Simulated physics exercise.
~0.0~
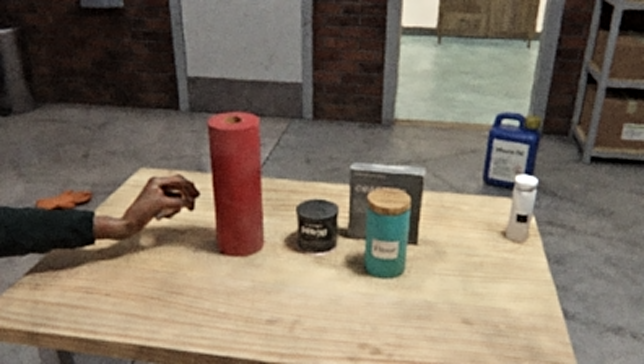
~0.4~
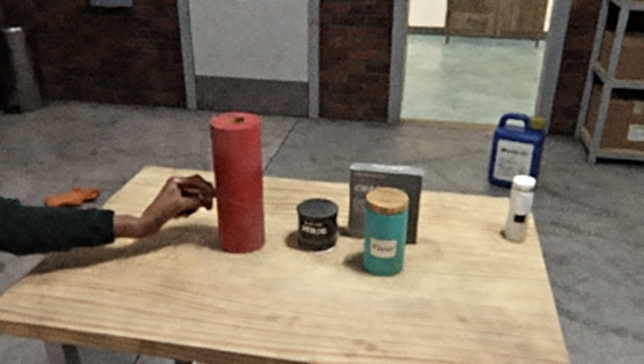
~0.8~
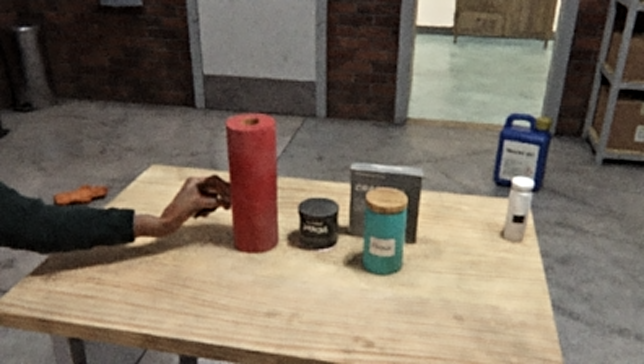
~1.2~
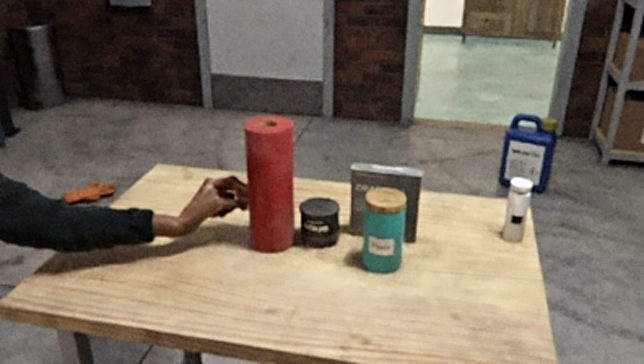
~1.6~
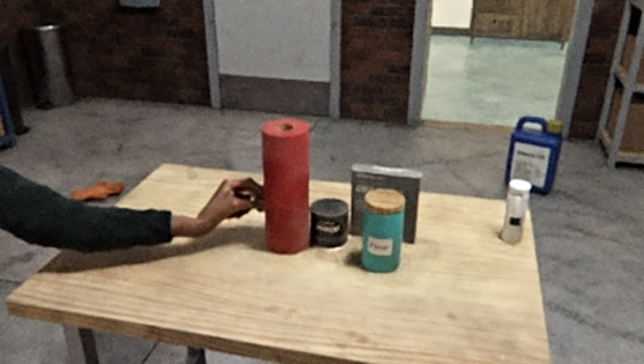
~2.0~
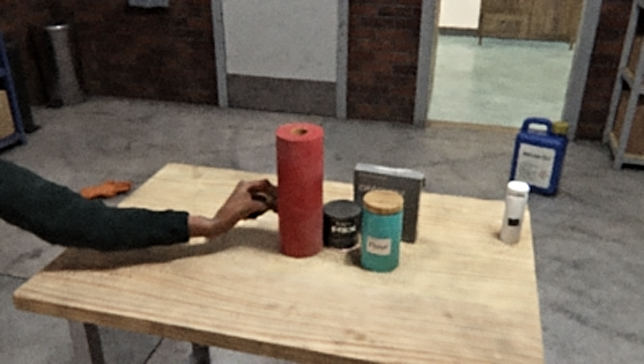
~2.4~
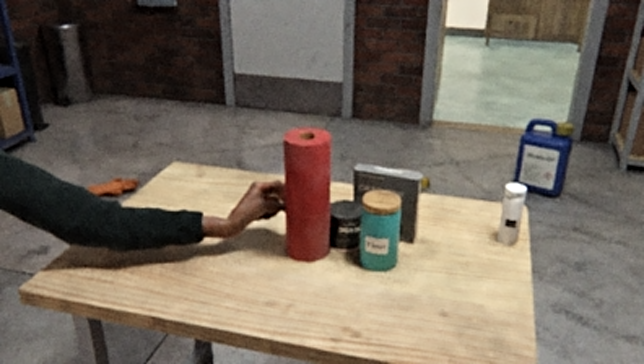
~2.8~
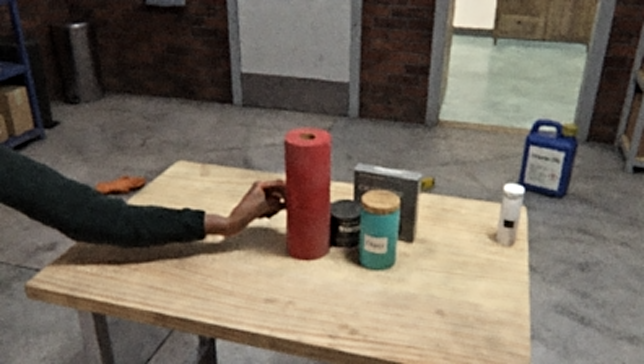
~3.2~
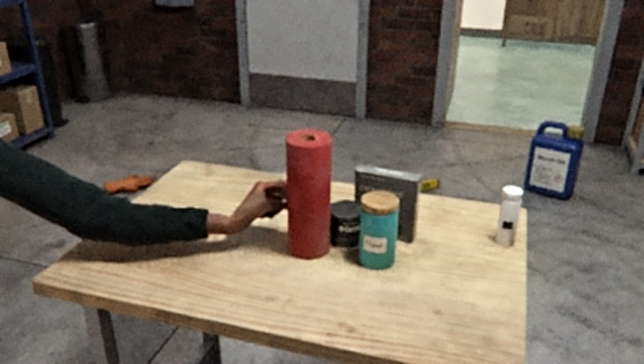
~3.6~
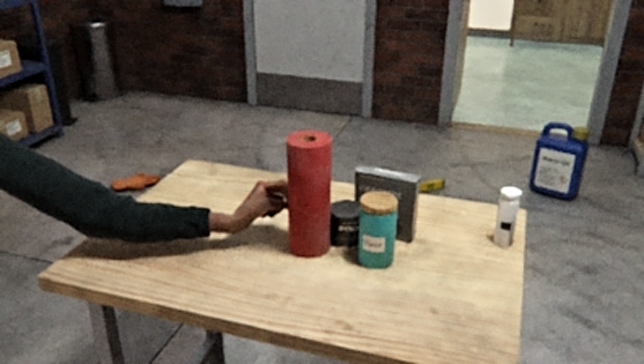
The red roll slid slowly to the right across the wooden table as a hand pushed it from the left, nudging the black tin along toward the turquoise jar, and it ended still upright, with the hand resting beside it.
